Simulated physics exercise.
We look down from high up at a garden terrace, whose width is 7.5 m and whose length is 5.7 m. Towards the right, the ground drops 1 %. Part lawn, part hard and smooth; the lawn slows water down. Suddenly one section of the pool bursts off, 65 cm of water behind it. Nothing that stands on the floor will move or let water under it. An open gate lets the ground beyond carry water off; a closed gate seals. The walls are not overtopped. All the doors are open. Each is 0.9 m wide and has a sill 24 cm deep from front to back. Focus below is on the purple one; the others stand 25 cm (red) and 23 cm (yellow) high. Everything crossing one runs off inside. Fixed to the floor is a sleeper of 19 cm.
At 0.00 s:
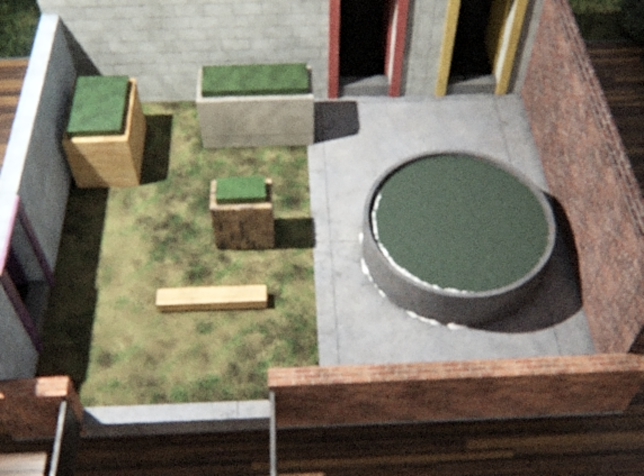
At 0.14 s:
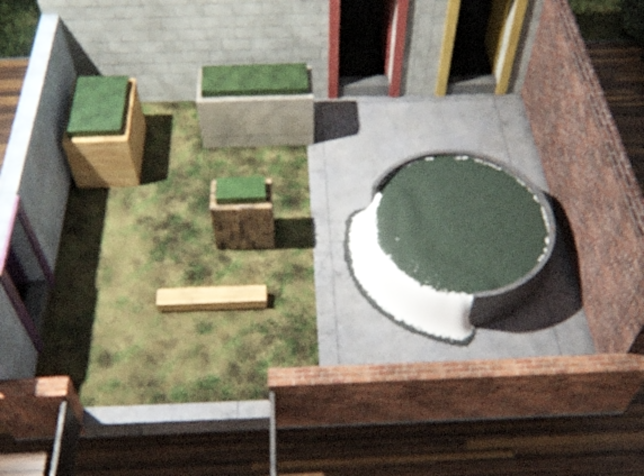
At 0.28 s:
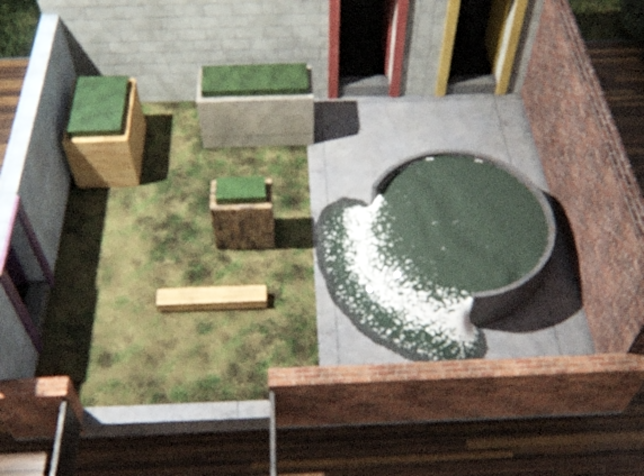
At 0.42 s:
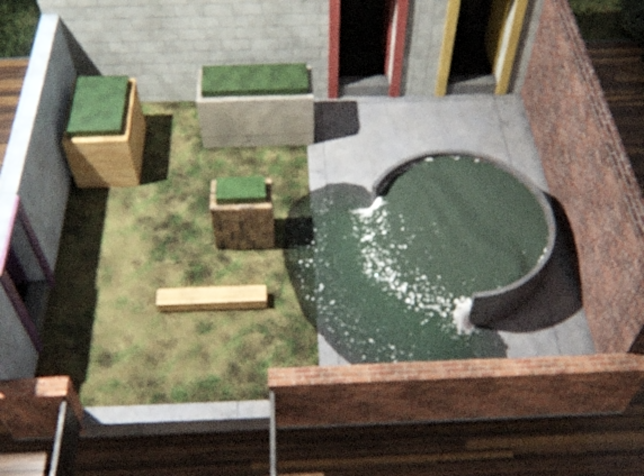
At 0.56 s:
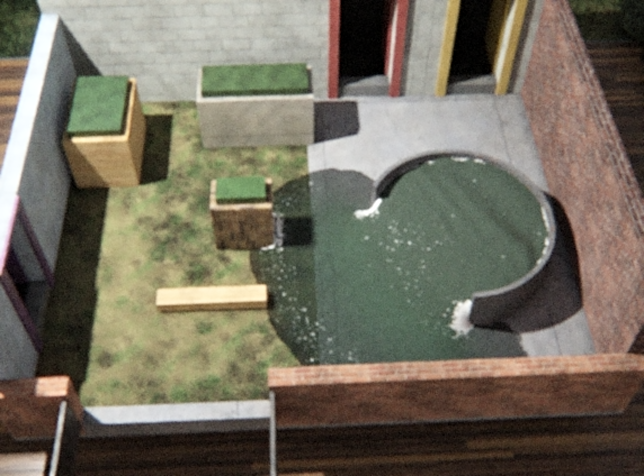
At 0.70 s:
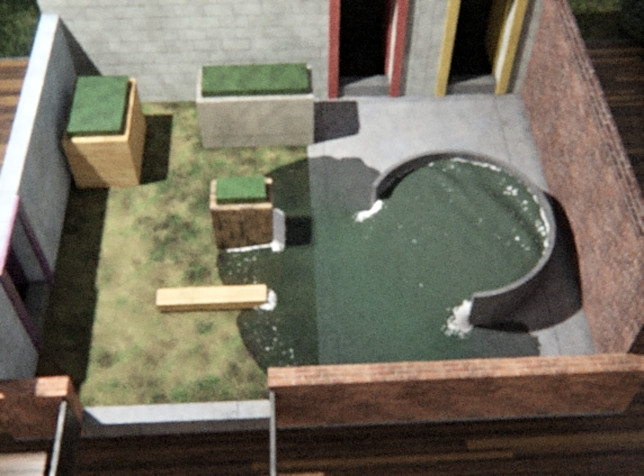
Dark green water sits still in a round pool on the paved side of a walled terrace, until the pool's lower left side bursts open in a rush of white foam. The water fans out across the paving, then spreads left onto the lawn, reaching a small block and a low beam.
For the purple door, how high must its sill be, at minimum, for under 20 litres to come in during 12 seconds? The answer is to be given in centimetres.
It must be roughly 14.5 cm high.
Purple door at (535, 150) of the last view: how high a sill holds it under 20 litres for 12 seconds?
Close to 7.5 cm at the least.
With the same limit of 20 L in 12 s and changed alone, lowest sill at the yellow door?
The yellow door needs around 7.0 cm.
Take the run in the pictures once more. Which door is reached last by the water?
Last door: Yellow.
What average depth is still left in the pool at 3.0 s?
Averaged depth comes out at about 16 cm.
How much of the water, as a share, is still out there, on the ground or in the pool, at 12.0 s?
I'd estimate some 72 in a hundred.
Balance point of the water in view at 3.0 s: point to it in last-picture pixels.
My guess is close to (318, 289).
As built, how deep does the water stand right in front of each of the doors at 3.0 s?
The red door has 0 cm, the purple door 20 cm and the yellow door 0 cm.
After 1.4 s water covers 35 % of the floor, deepest (32 cm) near (393, 382); it has not reached the purple door.
After 3.0 s water covers 70 % of the floor, deepest (24 cm) near (310, 361); 20 cm at the purple door, 0 litres in over its 22 cm sill.
After 12.0 s water covers 95 % of the floor, deepest (14 cm) near (558, 245); 3 cm at the purple door, 0 litres in over its 22 cm sill.
At the purple door as built, the water arrived by 2.7 s and peaked near 22 cm at 3.4 s.
With a sill of 13 cm, 28 litres would have come in within the 12 s; with 17.5 cm, 6 litres. So under 20 litres takes about 14.5 cm.
